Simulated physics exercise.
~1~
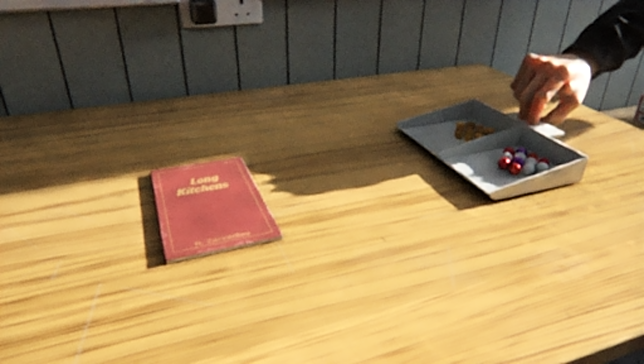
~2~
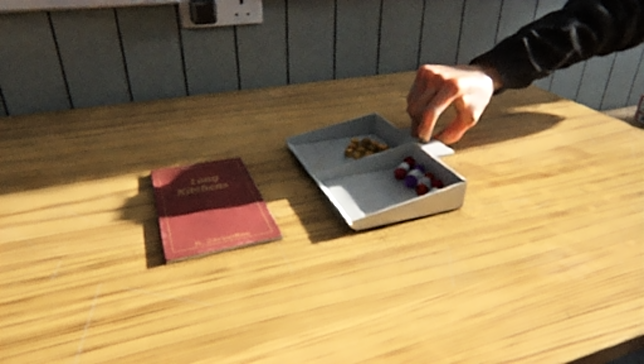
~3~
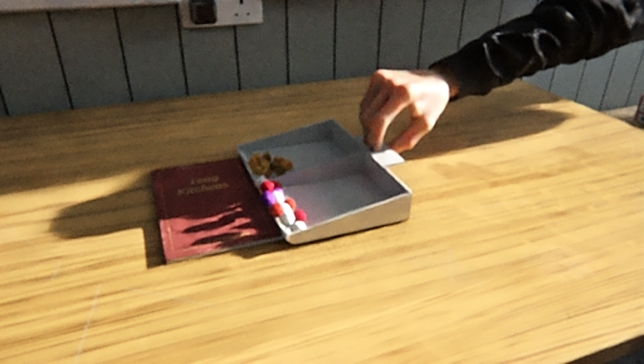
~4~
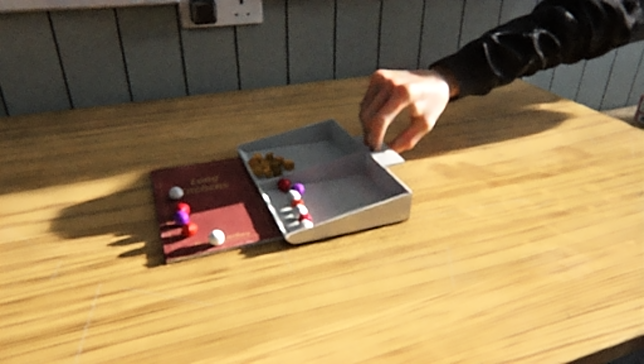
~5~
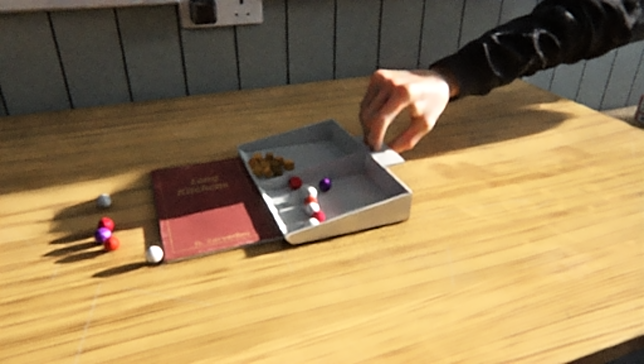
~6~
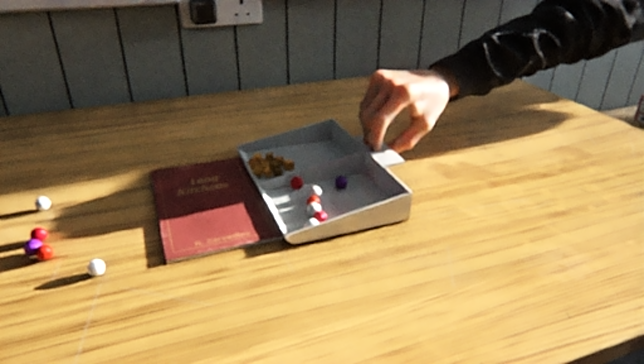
On a sunlit wooden table against grey panelling, a hand in a dark sleeve holds a grey two-part tray to the right of a thin red book. The near section holds red, white and purple balls, and the far one holds small brown pieces. The hand slides the tray left until it stops against the book, and both batches shift to the front rim. Some of the balls spill over the rim and roll left across the book onto the table. The other balls settle back inside, while the brown pieces all stay in the tray.
